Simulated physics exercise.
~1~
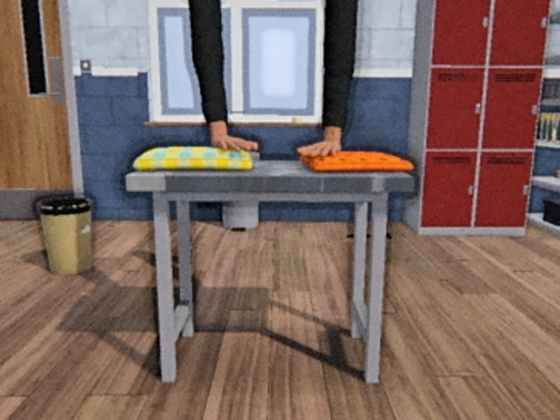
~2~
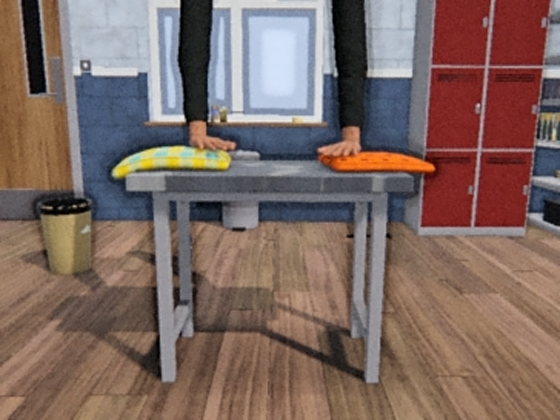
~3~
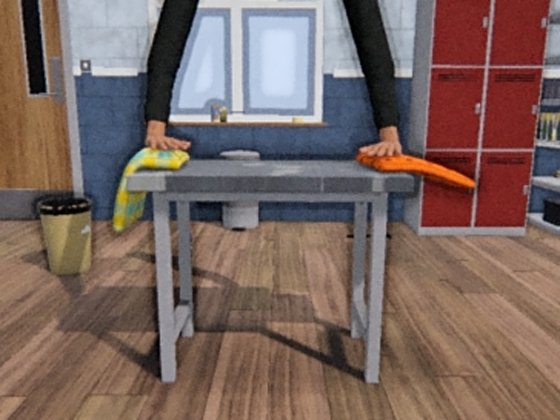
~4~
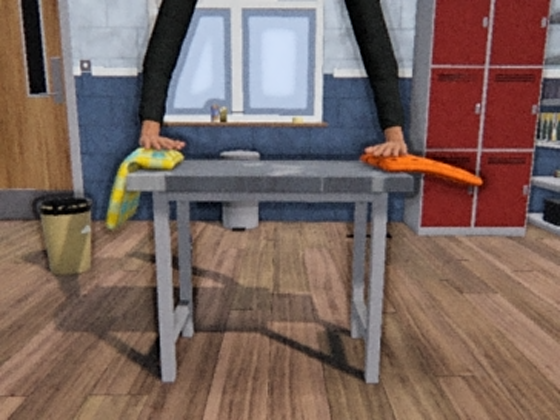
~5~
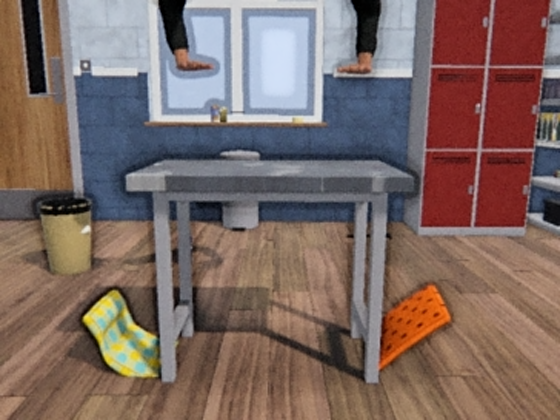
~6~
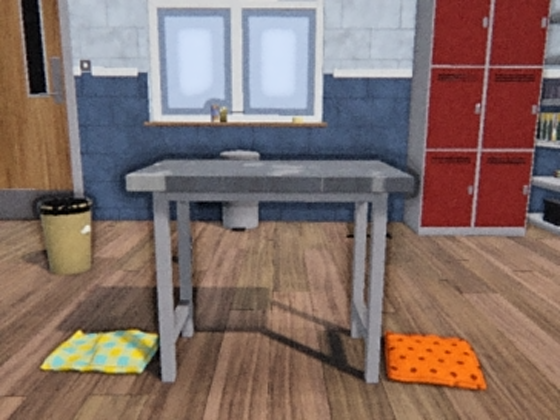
Yellow checked cloth pad and orange spotted pad being pushed apart by two hands, slipping off opposite bench ends onto the floor.
